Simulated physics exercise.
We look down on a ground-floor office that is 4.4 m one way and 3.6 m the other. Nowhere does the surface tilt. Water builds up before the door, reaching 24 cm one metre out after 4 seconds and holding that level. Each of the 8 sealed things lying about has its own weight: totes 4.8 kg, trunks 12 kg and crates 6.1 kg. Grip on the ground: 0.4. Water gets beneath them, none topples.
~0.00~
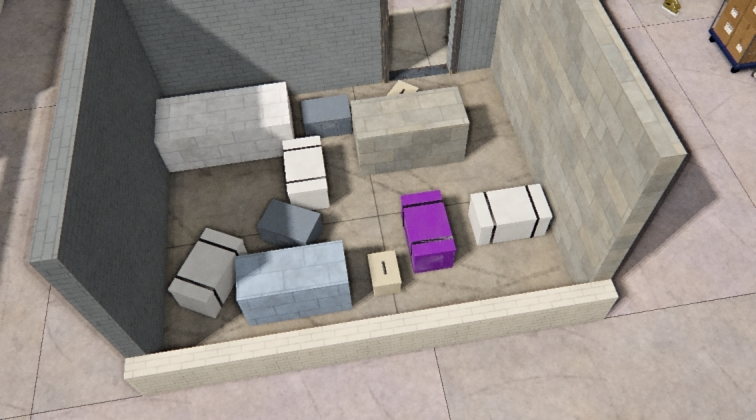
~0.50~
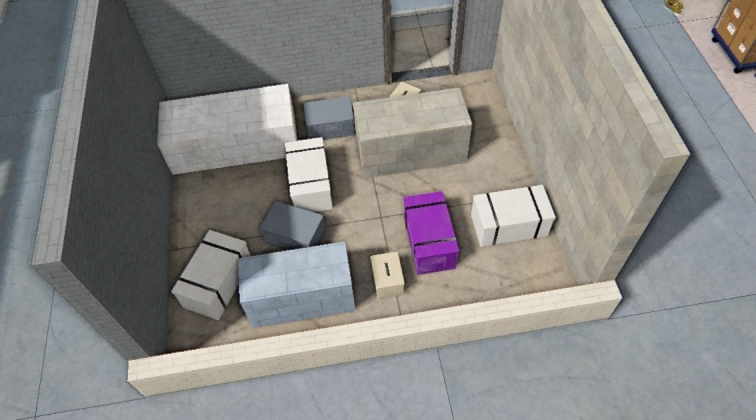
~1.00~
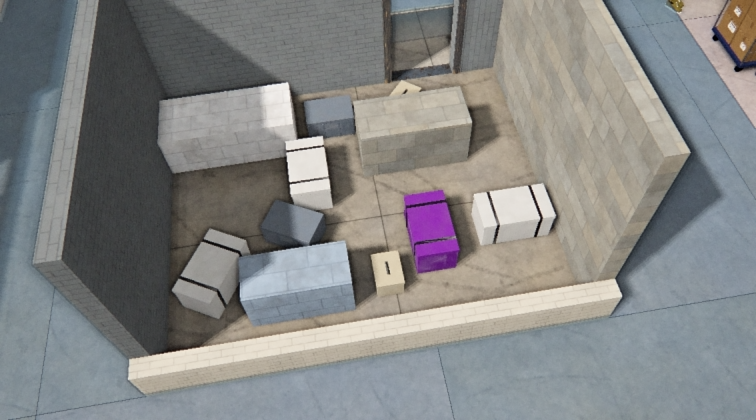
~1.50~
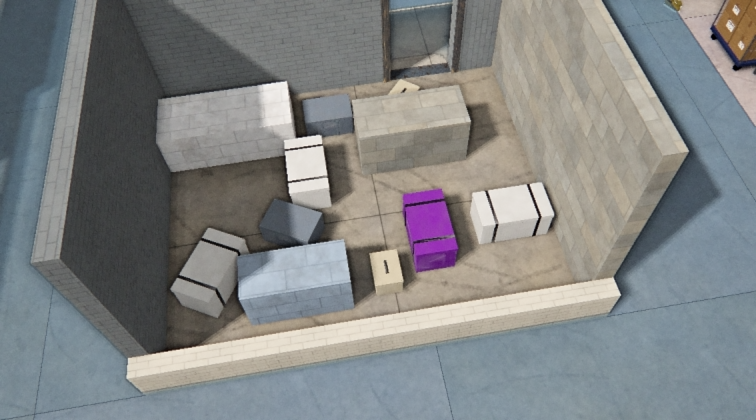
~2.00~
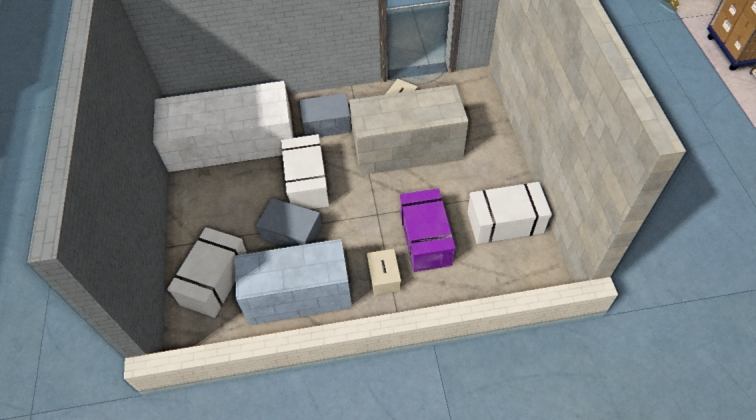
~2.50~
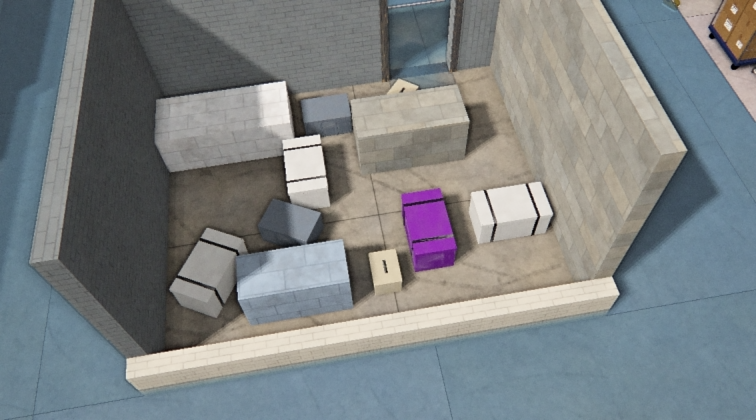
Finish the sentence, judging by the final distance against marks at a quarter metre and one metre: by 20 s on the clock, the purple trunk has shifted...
It has shifted from a quarter metre to one metre.
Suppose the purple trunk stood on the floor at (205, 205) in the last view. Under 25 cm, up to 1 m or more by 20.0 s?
It gets carried off.
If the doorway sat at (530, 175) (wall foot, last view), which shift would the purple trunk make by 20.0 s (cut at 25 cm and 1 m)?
That would leave the purple trunk a long way off.
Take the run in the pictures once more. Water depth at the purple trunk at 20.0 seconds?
Close to 16 centimetres.
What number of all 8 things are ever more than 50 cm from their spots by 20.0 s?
7 in all.
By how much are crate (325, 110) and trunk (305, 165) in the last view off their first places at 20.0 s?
Respectively 20 and 120 cm.
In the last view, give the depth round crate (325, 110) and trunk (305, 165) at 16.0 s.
Roughly 15 and 12 cm.
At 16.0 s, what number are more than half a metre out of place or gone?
I make it 4.
After 4.0 s the purple trunk is near (428, 220), 0.0 m from its start, aground; 1 afloat.
After 9.0 s the purple trunk is near (402, 205), 0.3 m from its start, afloat; 5 afloat.
After 16.0 s the purple trunk is near (407, 244), 0.4 m from its start, afloat; 8 afloat.
After 20.0 s the purple trunk is near (471, 205), 0.5 m from its start, afloat; 8 afloat.
